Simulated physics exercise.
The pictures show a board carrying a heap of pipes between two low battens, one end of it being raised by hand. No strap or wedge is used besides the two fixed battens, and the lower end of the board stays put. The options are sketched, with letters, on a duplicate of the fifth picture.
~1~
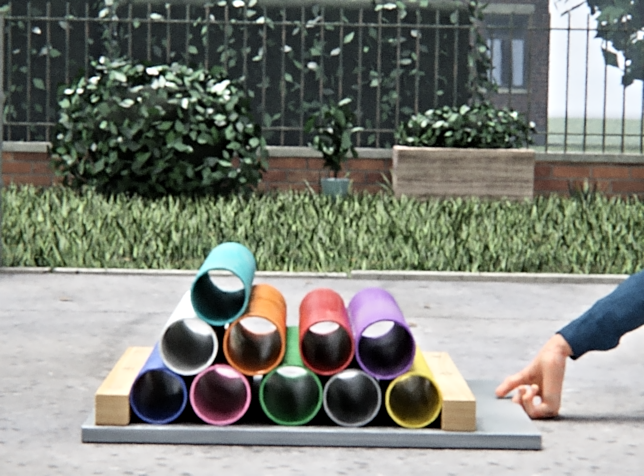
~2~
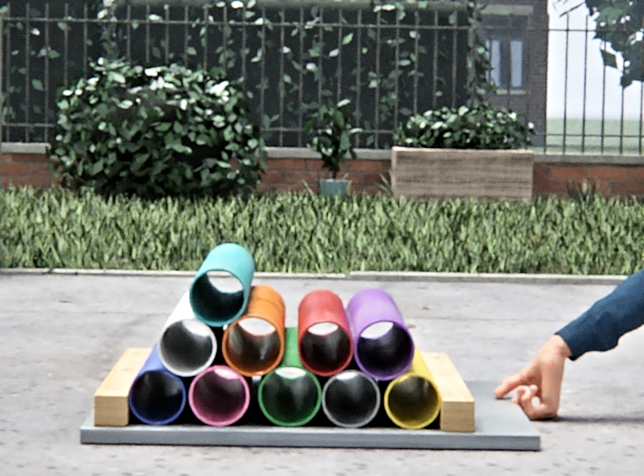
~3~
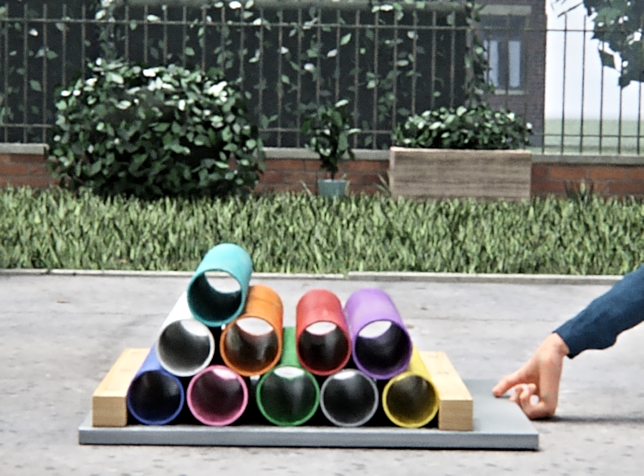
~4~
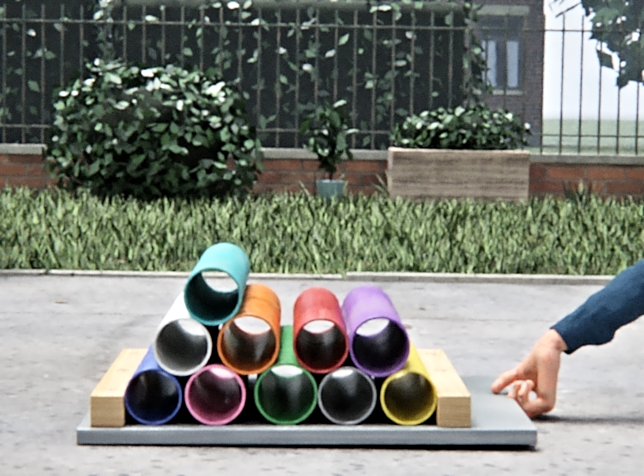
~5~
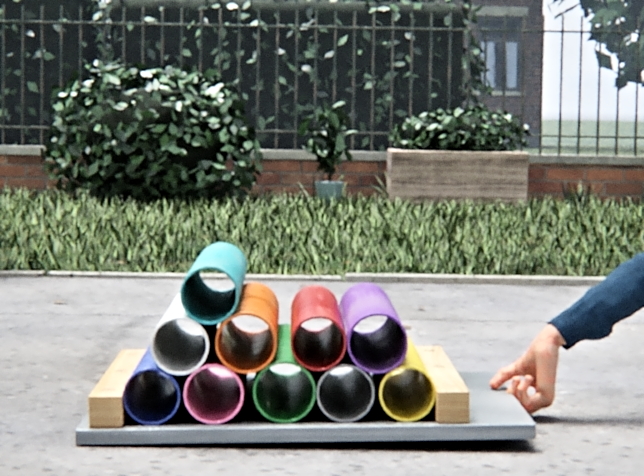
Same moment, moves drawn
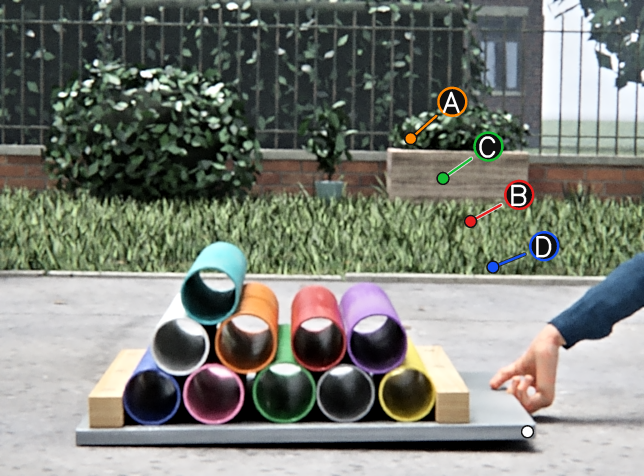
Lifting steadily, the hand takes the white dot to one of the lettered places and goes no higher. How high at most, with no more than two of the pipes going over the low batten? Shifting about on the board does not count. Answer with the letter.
At most to D.
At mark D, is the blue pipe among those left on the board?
The blue pipe: Yes.
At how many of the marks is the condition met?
One of the four.
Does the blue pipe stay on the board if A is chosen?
The blue pipe: Yes.
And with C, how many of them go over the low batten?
At C the number is five.
On the marked copy, A at (411, 139); B at (471, 221); C at (443, 178); D at (493, 267); the white dot at (527, 432).
Taking D. A third of the way, board at 15°.
Two thirds of the way, board at 23°.
When it is over, board at 23°, none over the low batten.
As for the rest, A five over the low batten; B five over the low batten; C five over the low batten.
